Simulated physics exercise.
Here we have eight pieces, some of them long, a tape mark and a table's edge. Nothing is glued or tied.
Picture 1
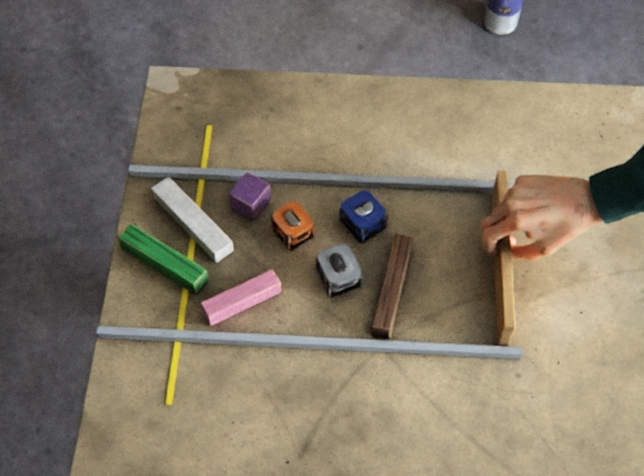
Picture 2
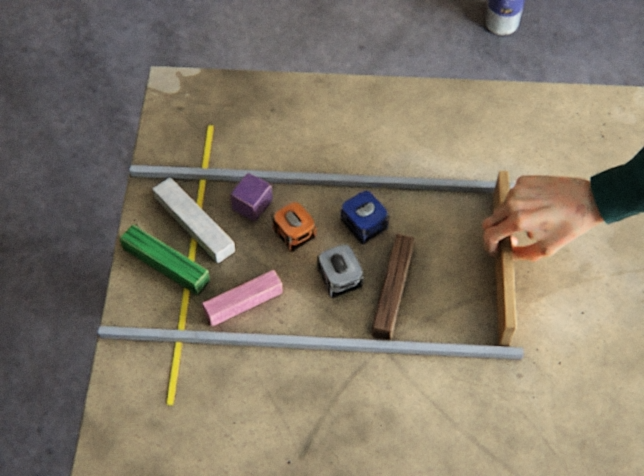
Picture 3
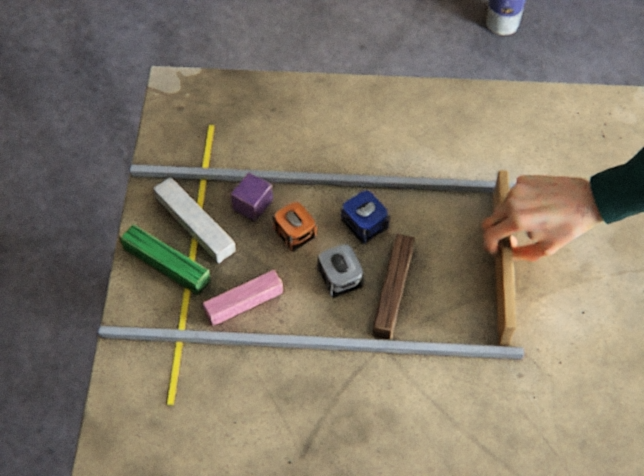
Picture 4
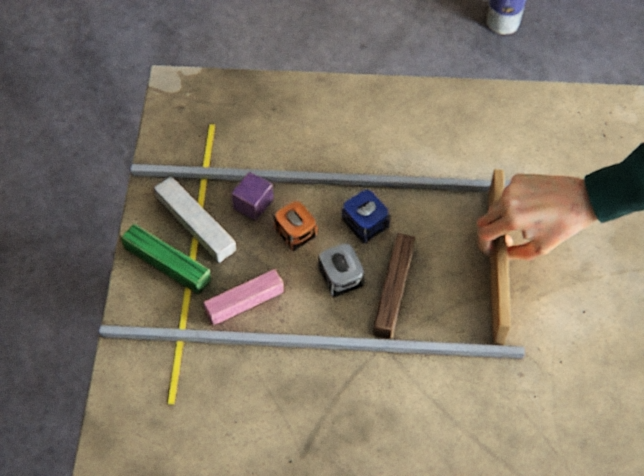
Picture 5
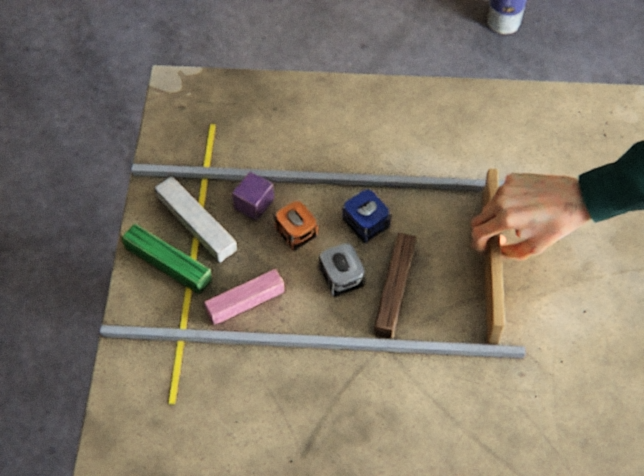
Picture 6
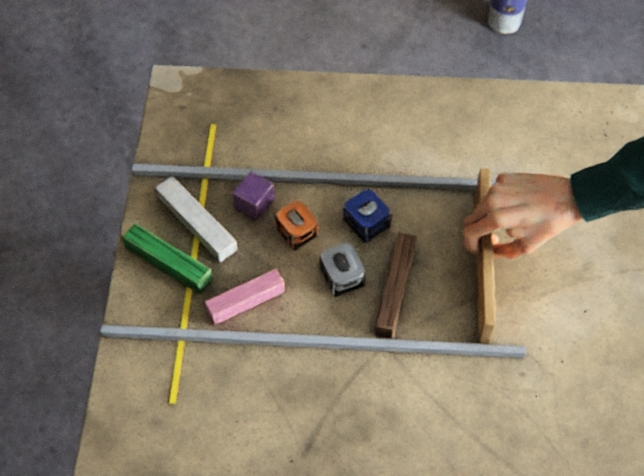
The clip opens on colored blocks, bars and small cases lying between two grey rails, with a yellow strip crossing at the left and a hand holding a wooden board at the right. The board barely moves at first, then the hand slides it slightly left while the pieces stay put.
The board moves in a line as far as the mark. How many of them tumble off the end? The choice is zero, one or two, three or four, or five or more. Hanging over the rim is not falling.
As it turns out, the number that fall off is one or two.
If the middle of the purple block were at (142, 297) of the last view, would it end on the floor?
Then it comes down.
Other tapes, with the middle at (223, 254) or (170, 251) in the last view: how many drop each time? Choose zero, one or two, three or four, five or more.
Taking them in turn, zero; one or two.
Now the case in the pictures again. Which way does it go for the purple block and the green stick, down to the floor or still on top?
The purple block is kept; the green stick drops off.
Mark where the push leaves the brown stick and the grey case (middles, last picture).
The brown stick stops around (181, 274); the grey case around (157, 255).
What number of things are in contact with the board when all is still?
That makes 2.
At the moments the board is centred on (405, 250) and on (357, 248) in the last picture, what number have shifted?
At the one place 1, at the other 3.
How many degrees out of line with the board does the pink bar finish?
About 55°.
Soon after, none off yet; green stick at rest near (167, 258); white bar at rest near (196, 218); purple block at rest near (254, 196).
After that, none off yet; green stick displaced a little near (137, 247); white bar displaced a little near (159, 215); purple block displaced well along near (189, 190).
In the end, the number that fall off is one or two; gone, green stick.
